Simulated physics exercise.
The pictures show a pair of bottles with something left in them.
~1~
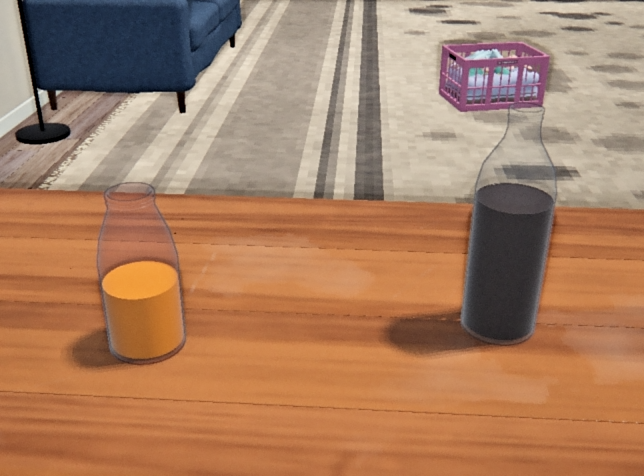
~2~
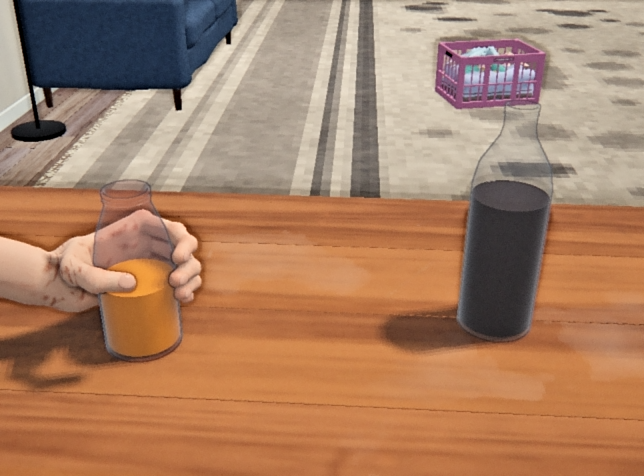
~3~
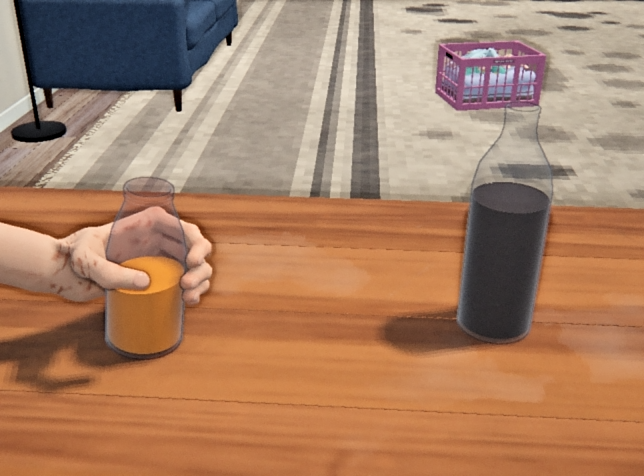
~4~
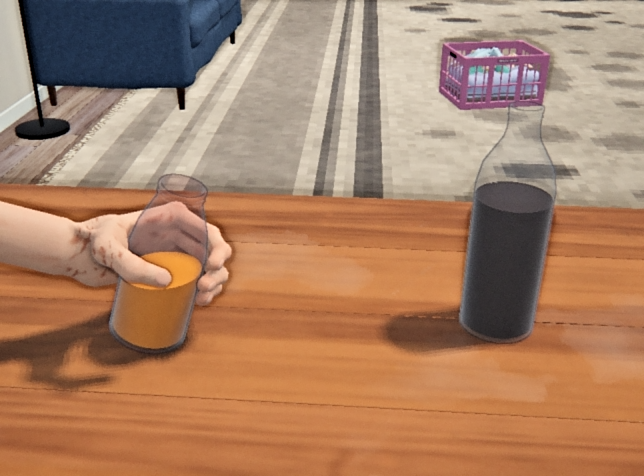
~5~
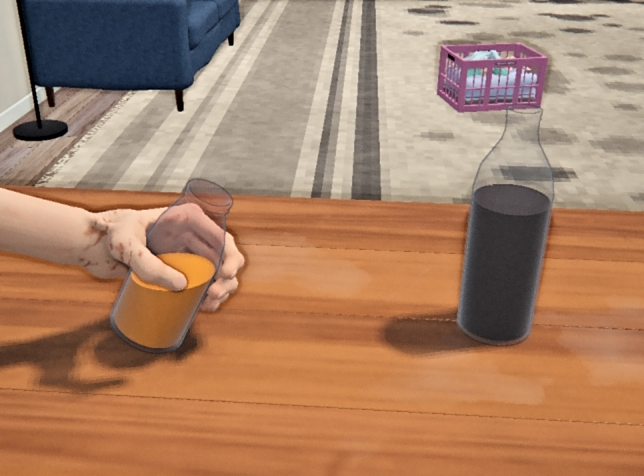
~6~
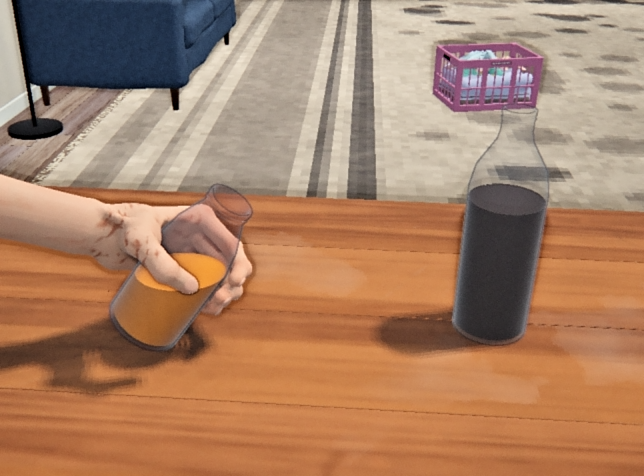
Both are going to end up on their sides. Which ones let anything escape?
Left bottle: Something escapes; right bottle: Something escapes.
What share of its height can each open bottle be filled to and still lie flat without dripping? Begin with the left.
Fill limits: About 16 % and about 24 %.
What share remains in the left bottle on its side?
It keeps about 35 per cent of what it had.
Soon after, the left bottle is nearly down; left bottle, nothing comes out.
Later, the left bottle lies flat; left bottle, it is running out of the neck.
In the end, both lie flat; left bottle, it is running out of the neck; right bottle, it is running out of the neck.
